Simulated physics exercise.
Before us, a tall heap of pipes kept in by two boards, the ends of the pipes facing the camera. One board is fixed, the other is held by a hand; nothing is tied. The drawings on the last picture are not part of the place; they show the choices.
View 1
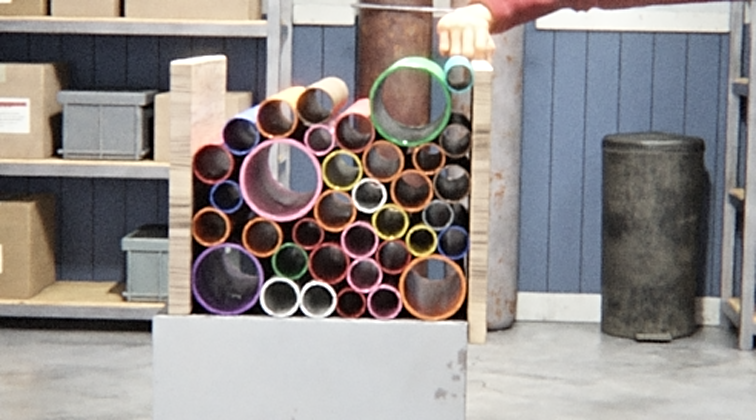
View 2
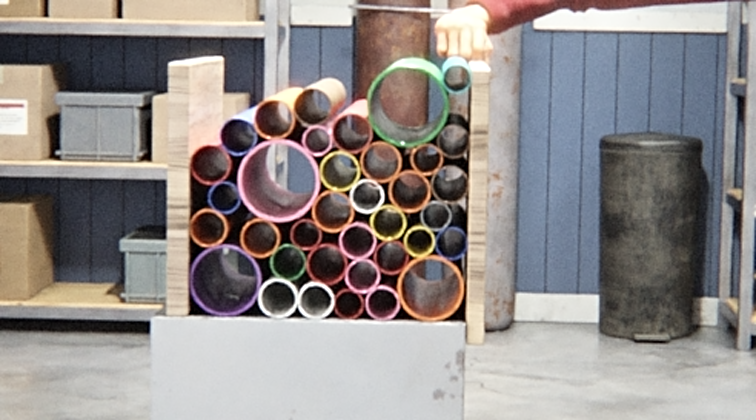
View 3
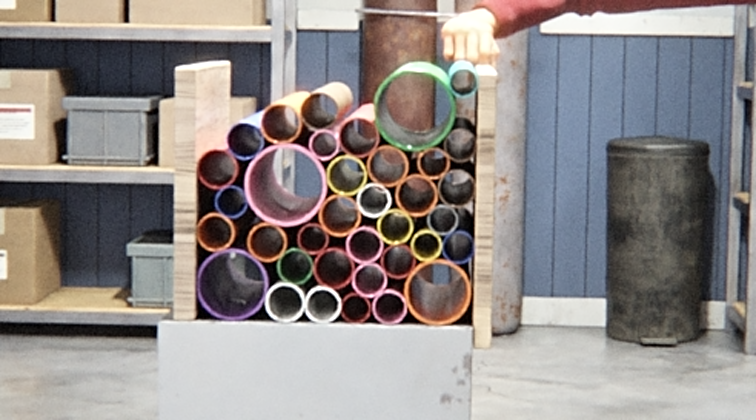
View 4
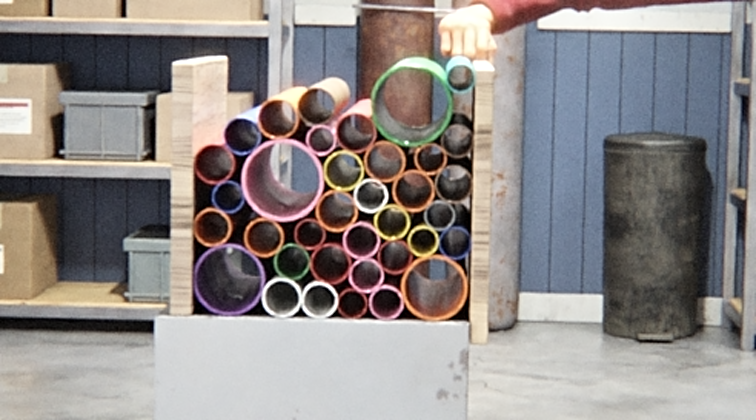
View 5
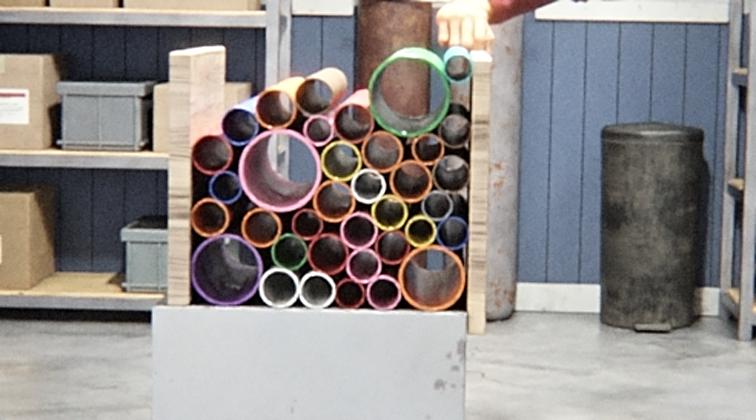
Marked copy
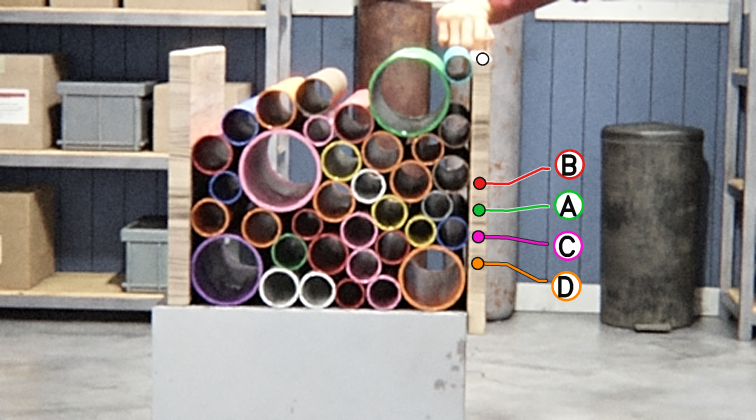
Colourful pipes sitting stacked between two upright wooden boards, a hand resting at the top right, with only slight camera shake.
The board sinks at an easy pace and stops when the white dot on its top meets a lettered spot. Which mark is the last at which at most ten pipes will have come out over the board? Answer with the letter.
It can be let down to C.
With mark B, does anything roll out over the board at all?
Yes, at B.
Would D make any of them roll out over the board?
Yes.
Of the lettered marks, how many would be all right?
Three of them.
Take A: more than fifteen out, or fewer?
At A, fewer than fifteen.
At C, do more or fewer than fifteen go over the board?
Fewer than fifteen.
On the marked copy, A at (479, 210); B at (480, 183); C at (478, 237); D at (478, 264); the white dot at (483, 59).
With C. Early on, top of the board (471, 141).
Further on, top of the board (469, 232).
At the end, top of the board (469, 236), eight out over the board.
As for the rest, A about five out over the board; B two out over the board; D more than ten out over the board.
